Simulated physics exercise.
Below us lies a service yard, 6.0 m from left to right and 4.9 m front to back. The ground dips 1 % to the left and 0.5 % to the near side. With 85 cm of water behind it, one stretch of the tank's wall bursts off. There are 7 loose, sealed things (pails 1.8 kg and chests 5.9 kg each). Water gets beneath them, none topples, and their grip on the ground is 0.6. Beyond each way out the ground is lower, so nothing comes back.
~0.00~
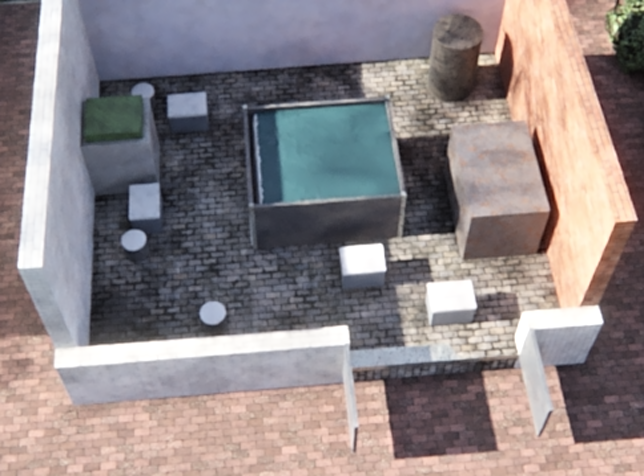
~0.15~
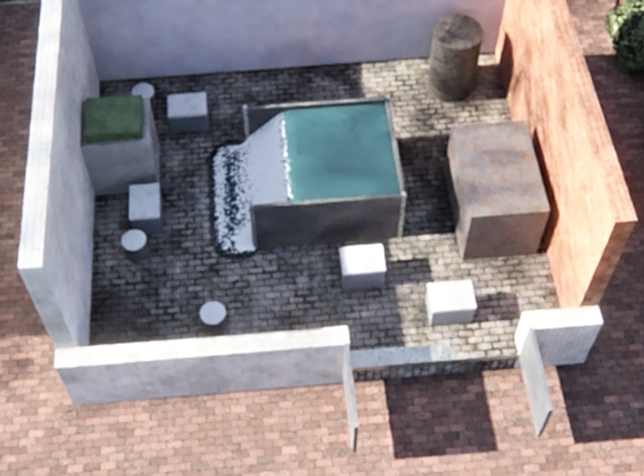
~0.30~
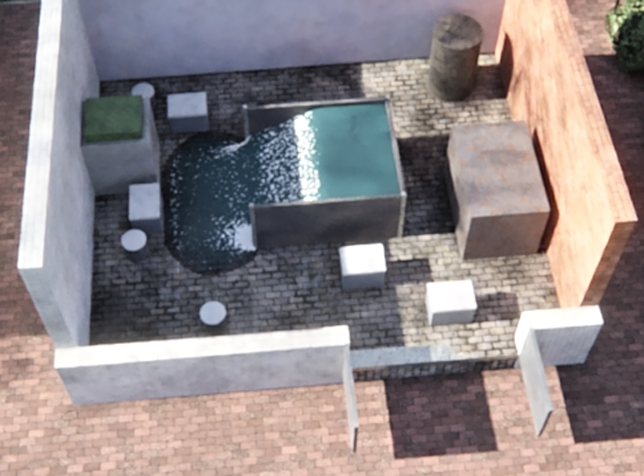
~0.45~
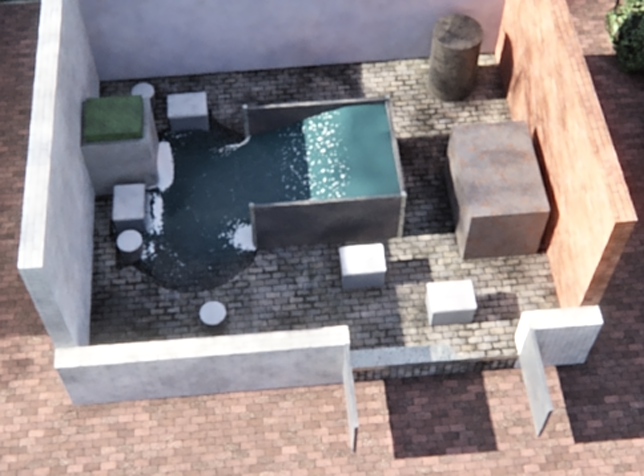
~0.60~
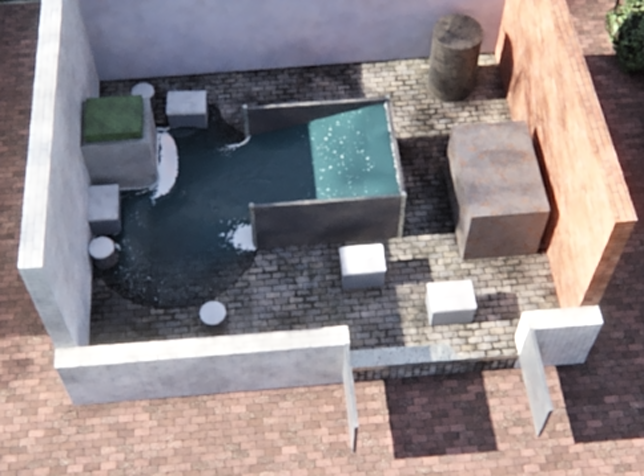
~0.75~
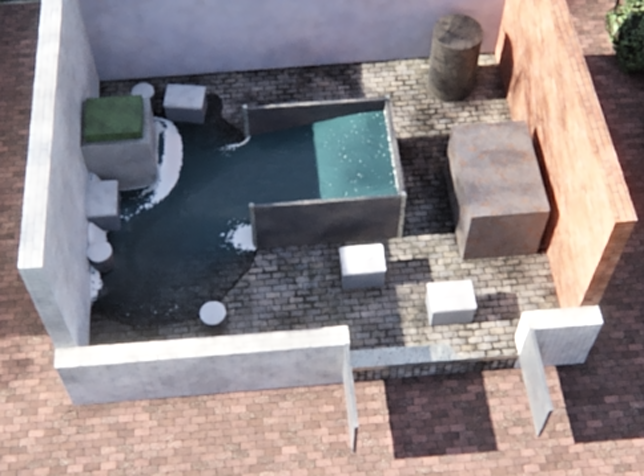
Water bursting from the left side of a tank in a walled yard, spreading across the paving and shifting a pale chest and pail leftward.
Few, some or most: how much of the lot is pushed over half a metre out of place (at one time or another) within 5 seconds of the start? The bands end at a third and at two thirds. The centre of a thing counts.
Share: Two thirds or above.
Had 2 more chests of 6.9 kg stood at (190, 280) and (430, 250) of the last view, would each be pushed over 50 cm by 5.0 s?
In turn: Over, over.
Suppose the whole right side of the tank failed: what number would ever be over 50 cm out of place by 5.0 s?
In that case 3 of them.
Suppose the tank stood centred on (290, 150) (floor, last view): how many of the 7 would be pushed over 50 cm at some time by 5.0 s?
In that case 7 of them.
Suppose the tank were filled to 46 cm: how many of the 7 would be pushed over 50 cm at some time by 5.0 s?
In that case 7 of them.
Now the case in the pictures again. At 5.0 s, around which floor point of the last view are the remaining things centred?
Near (396, 208).
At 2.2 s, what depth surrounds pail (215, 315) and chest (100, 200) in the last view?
Roughly 3 and 38 cm.
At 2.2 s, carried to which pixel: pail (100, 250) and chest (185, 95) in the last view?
Near (150, 324) and (254, 68).
After 1.1 s 2 of 7 are over 50 cm from their spots; 2 afloat.
After 2.2 s 4 of 7 are over 50 cm from their spots; 3 afloat.
After 3.5 s 6 of 7 are over 50 cm from their spots; 6 afloat.
After 5.0 s 7 of 7 are over 50 cm from their spots, and 7 have been at some point; 7 afloat.
